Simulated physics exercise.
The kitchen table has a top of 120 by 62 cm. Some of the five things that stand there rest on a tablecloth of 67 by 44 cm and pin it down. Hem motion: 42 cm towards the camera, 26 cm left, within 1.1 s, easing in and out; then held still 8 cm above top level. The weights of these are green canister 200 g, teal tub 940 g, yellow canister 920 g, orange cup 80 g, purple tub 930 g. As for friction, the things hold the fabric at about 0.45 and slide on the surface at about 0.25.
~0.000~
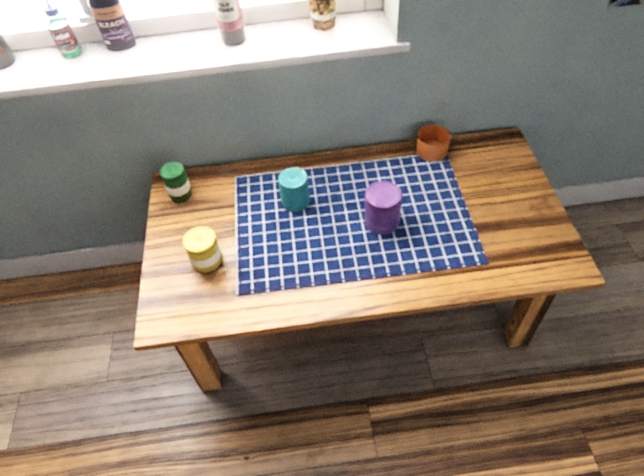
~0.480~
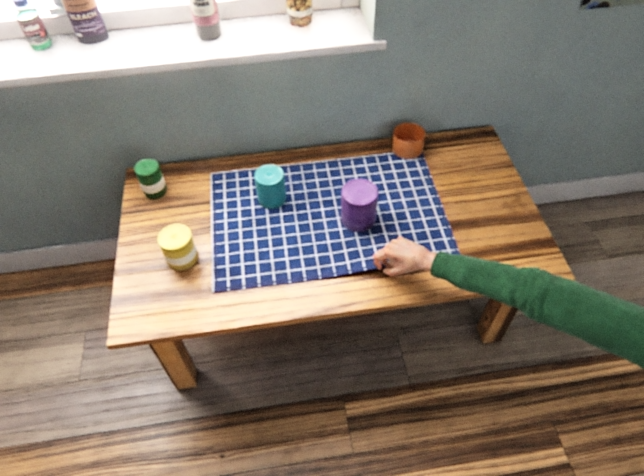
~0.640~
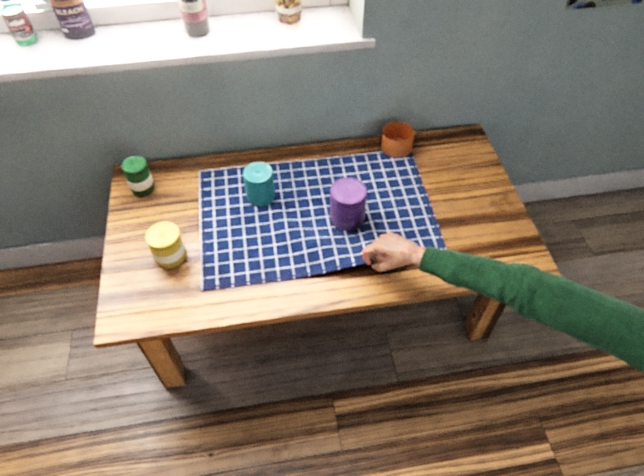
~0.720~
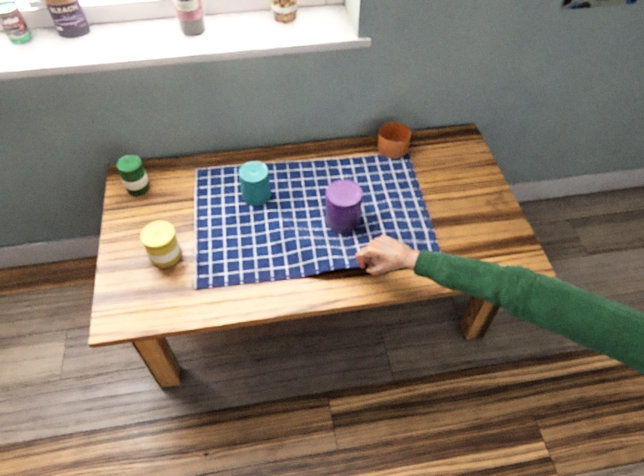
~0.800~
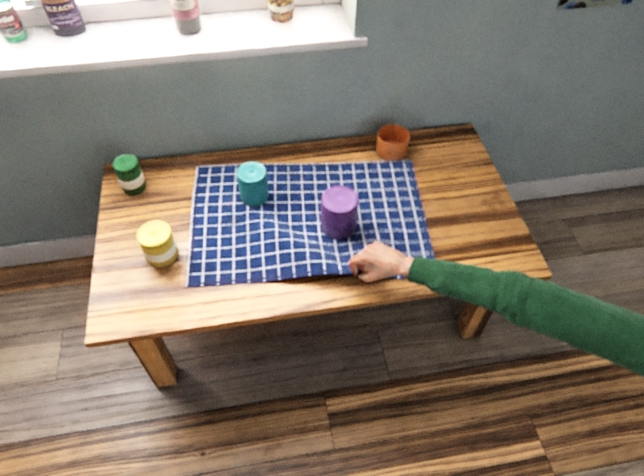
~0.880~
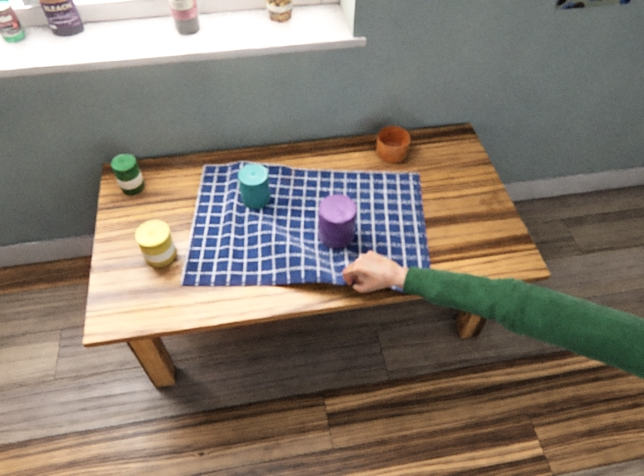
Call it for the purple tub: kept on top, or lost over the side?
Lost over the side.
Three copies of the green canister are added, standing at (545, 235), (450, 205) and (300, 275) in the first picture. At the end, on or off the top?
Log, listed order - kept / lost / lost.
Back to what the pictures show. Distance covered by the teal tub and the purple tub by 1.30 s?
About: Teal tub 25 cm, purple tub 35 cm.
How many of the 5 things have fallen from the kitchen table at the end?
2.
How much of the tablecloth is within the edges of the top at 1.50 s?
Around 30 percent.
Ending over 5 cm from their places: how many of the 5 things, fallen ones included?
The total comes out at 2.
After 1.1 s, 85 % of the tablecloth is still over the top; purple tub 19 cm off its start, teal tub 10 cm off its start, orange cup 3 cm off its start.
After 1.3 s, 55 % of the tablecloth is still over the top; purple tub 36 cm off its start, teal tub 23 cm off its start, orange cup 3 cm off its start.
After 1.5 s, 30 % of the tablecloth is still over the top; purple tub over the edge, teal tub 36 cm off its start at (292, 269), orange cup 3 cm off its start at (394, 137).
After 1.7 s, 20 % of the tablecloth is still over the top; purple tub over the edge, teal tub lifted 5 cm, orange cup 3 cm off its start.
After 3.3 s, 0 % of the tablecloth is still over the top; purple tub over the edge, teal tub over the edge, orange cup 3 cm off its start at (394, 137).
